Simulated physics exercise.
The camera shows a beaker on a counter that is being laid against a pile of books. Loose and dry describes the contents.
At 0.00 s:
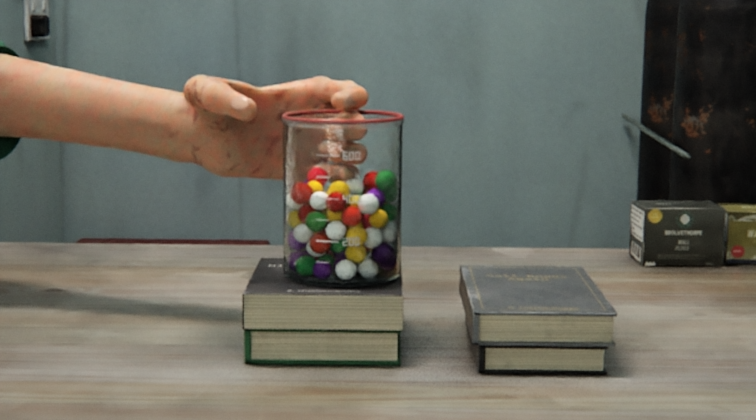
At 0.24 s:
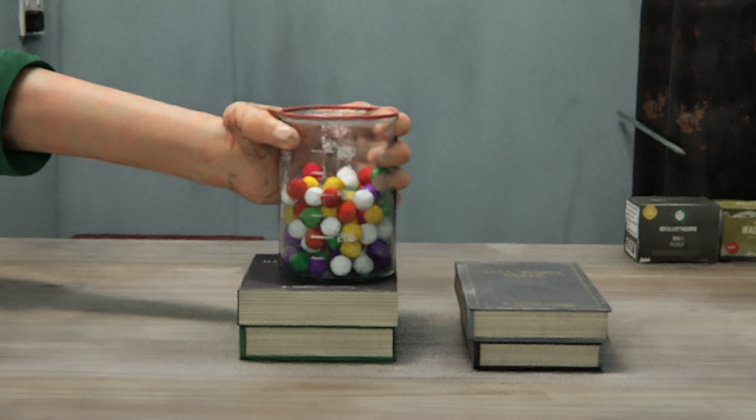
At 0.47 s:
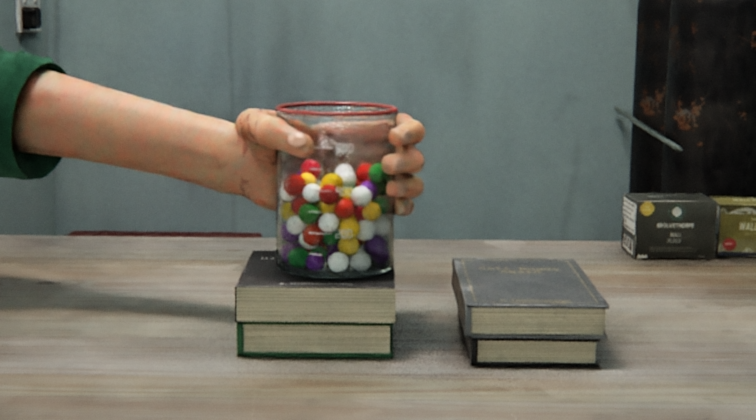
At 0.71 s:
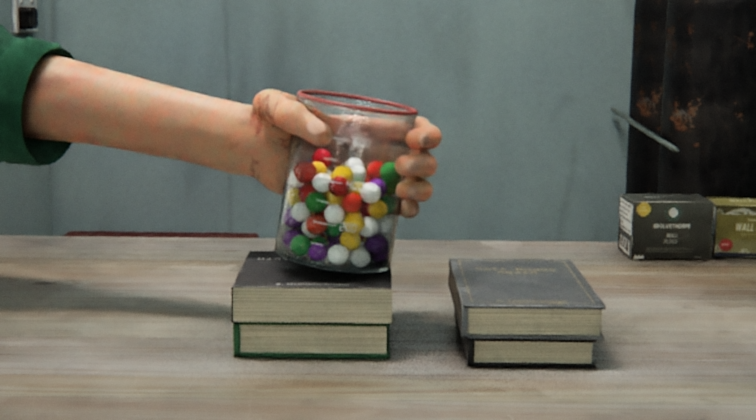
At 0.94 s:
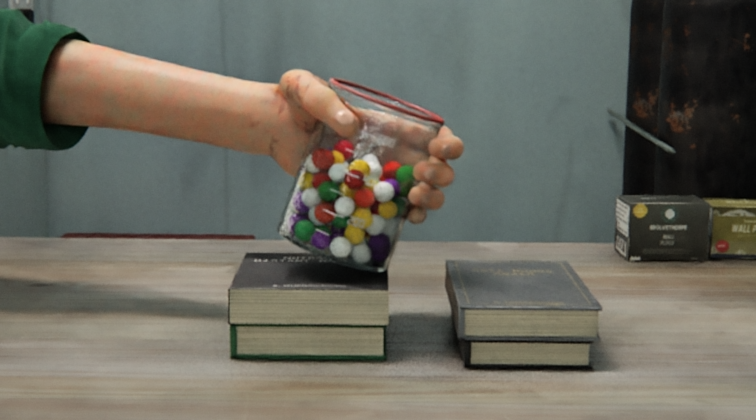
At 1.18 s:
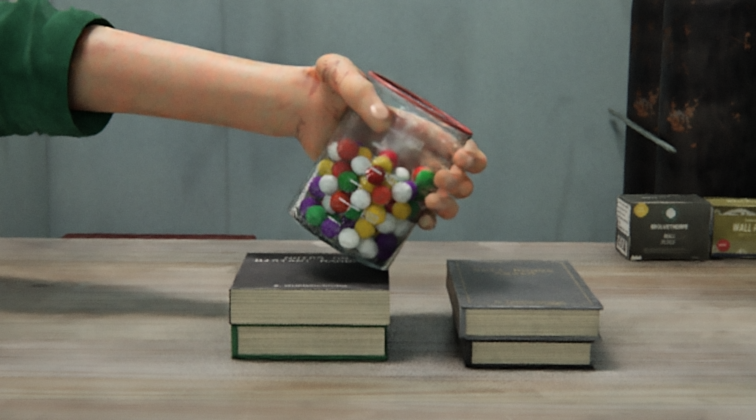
On a counter, a hand grips a beaker of colourful marbles and tilts it rightward above books.
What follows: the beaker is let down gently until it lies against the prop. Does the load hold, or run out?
Some load escapes.
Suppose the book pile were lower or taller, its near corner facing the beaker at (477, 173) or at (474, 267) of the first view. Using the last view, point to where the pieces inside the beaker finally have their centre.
(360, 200), then (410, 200).
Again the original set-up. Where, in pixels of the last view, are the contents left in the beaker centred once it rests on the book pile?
(482, 259), more or less.
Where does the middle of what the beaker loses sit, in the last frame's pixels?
The middle ends up near (709, 334) in the last picture.
By 1.57 s, the beaker leans 49°; everything is still inside.
By 2.07 s, the beaker leans 72°; everything is still inside.
By 2.61 s, the beaker leans 96°; a stray few of the glass marbles out of it.
When it is over (4.2 s), the beaker rests on the book pile at 99°; roughly half of the glass marbles out of it.
